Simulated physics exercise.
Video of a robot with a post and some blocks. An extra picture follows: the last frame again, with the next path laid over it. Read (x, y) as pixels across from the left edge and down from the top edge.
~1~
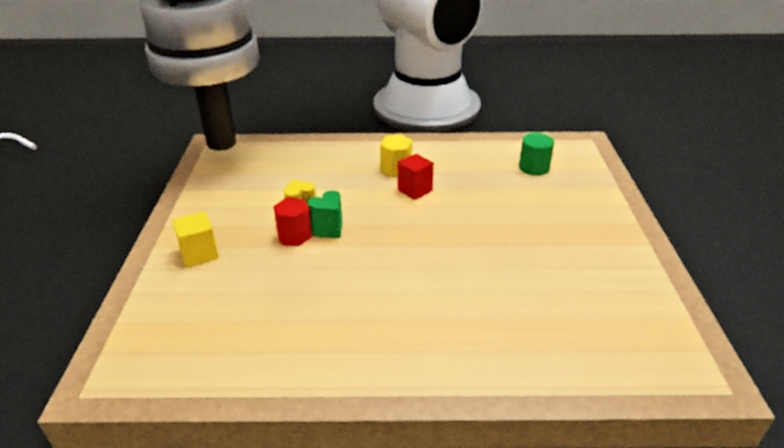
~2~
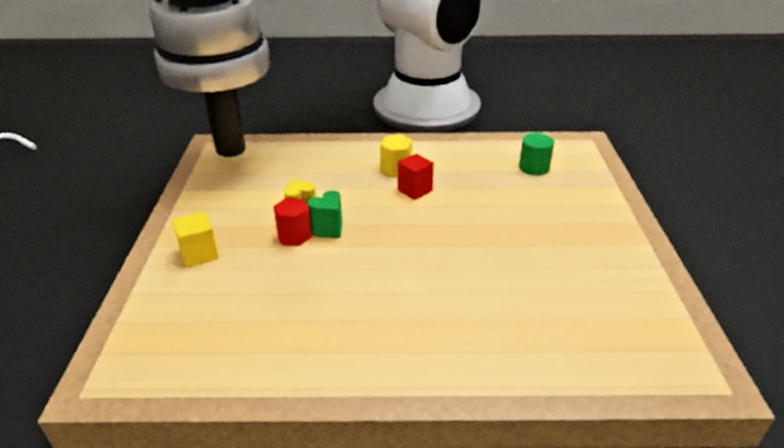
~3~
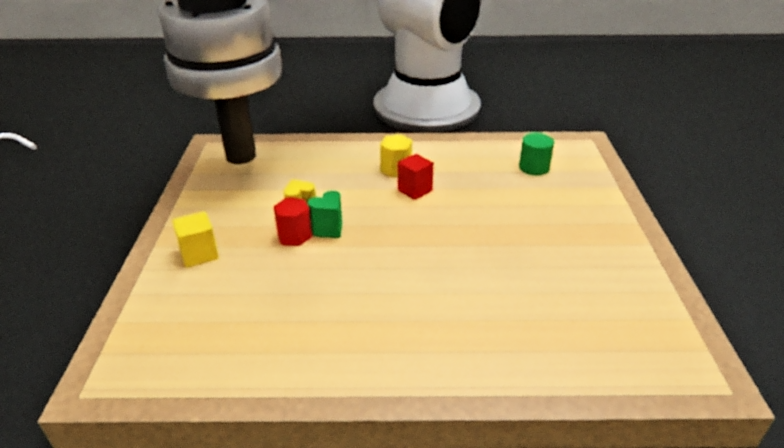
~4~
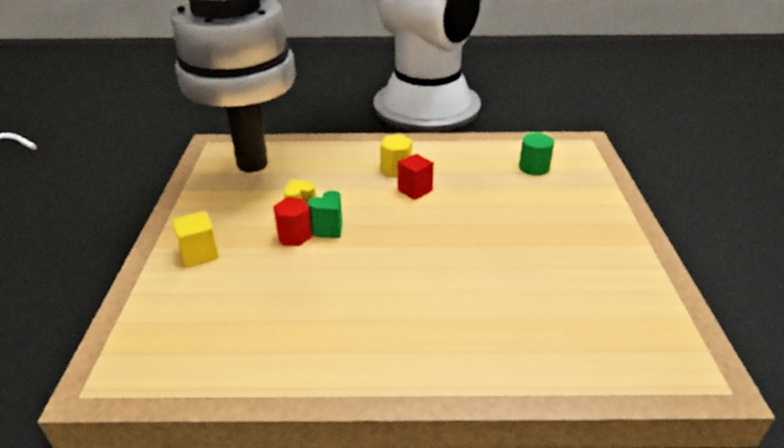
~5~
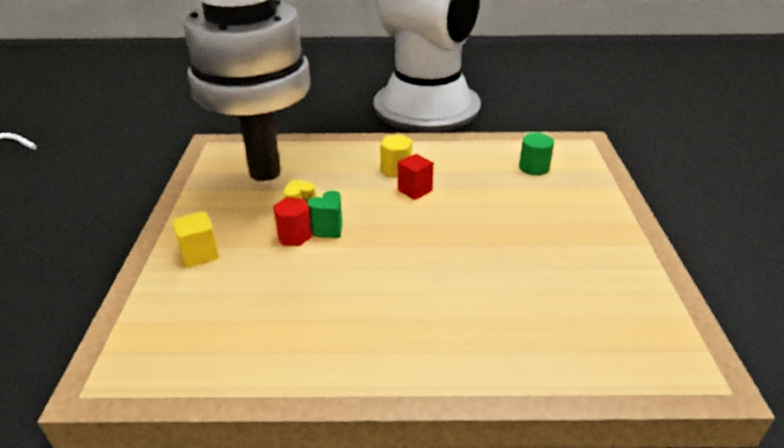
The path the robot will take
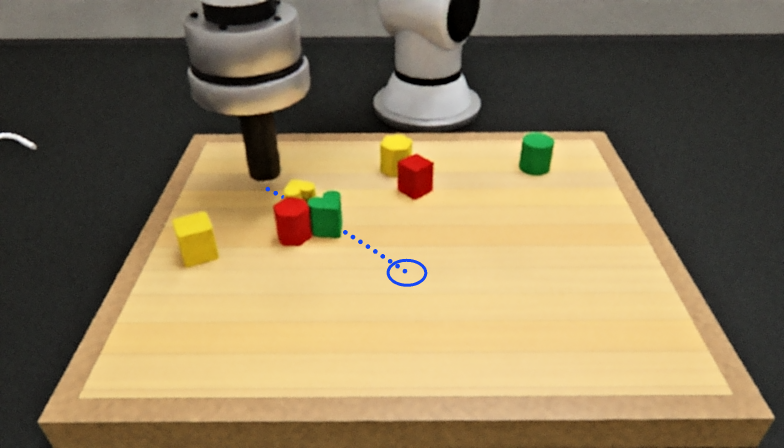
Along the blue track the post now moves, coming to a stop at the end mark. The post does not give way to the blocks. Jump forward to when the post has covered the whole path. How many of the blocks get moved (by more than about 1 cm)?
The way I see it, the answer is three or more.
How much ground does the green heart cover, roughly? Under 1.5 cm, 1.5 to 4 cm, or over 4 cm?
Verdict: More than 4 cm.
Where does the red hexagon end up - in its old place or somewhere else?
By the end it has moved.
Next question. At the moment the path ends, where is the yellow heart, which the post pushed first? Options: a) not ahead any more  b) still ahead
Option a.
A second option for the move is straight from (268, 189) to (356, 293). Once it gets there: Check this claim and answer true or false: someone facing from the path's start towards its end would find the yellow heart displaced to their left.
True.
The line goes from (268, 189) through (334, 225) to (407, 272).
What follows on the original path. One third of the way, post at (310, 197); red hexagon at (291, 210), turned 20° clockwise; yellow heart at (315, 199), turned 65° clockwise; green heart at (335, 209), turned 15° anticlockwise.
Two thirds of the way, post at (357, 224); red hexagon at (292, 215), turned 55° clockwise; yellow heart at (325, 220), turned 115° clockwise; green heart at (357, 232).
At the end, post at (407, 256); red hexagon at (292, 215), turned 55° clockwise; yellow heart at (325, 220), turned 115° clockwise; green heart at (367, 247), turned 85° clockwise.
